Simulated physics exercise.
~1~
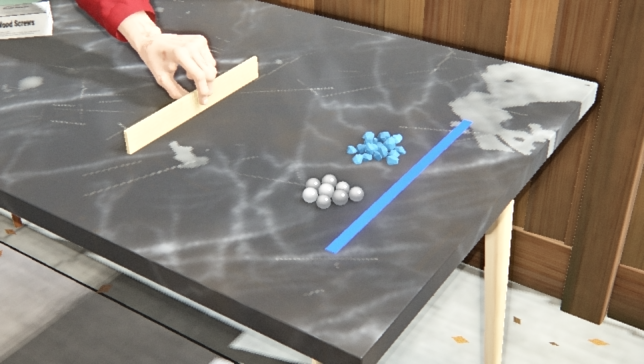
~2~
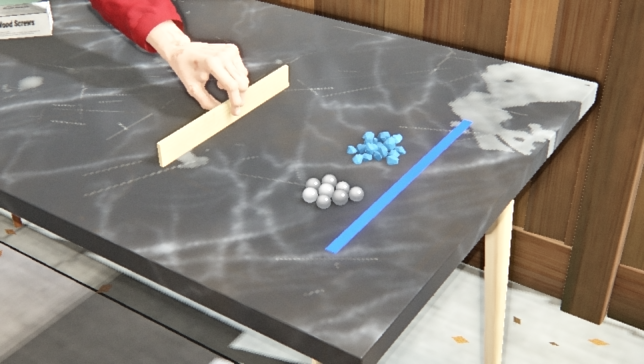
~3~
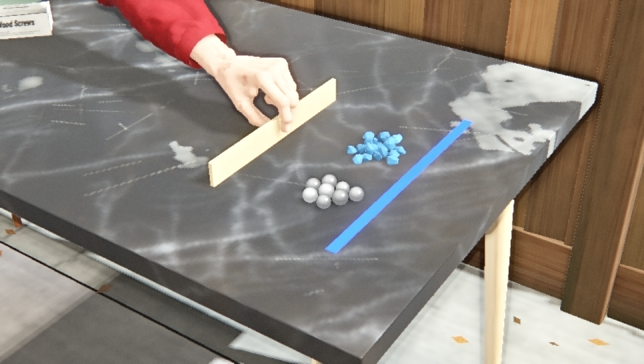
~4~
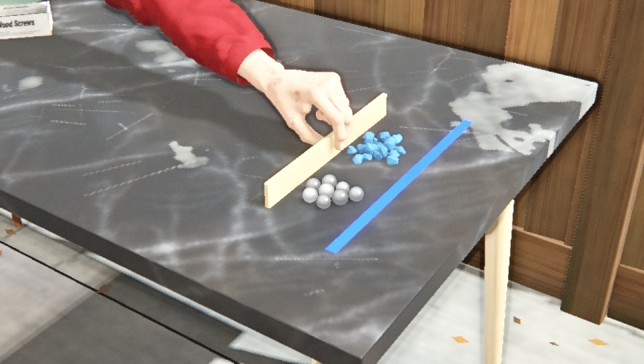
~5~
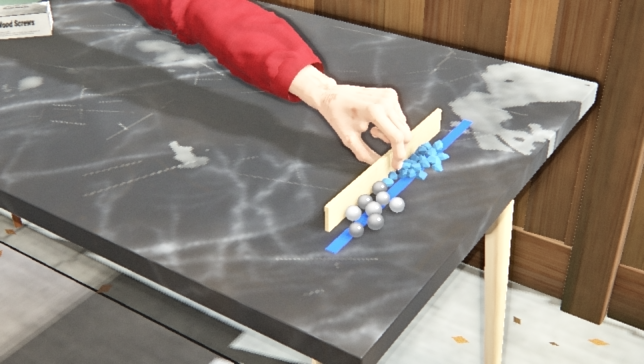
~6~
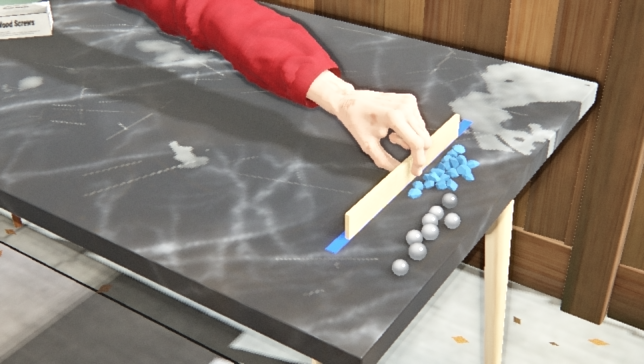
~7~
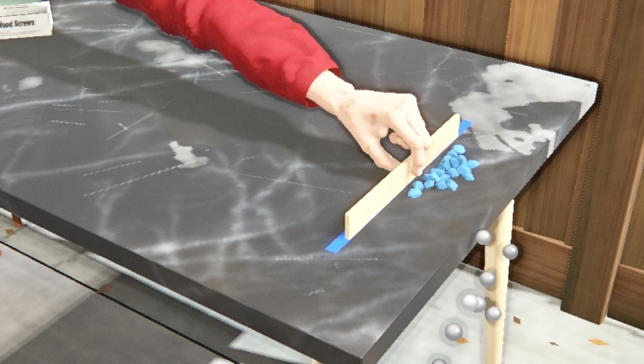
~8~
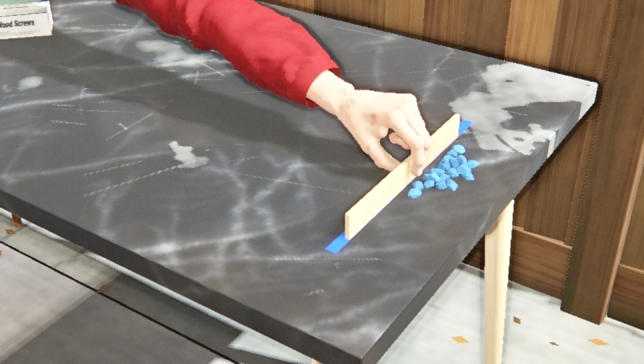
On a dark marbled table, a hand slides a pale strip rightward to blue tape; grey balls roll off, blue bits stay.
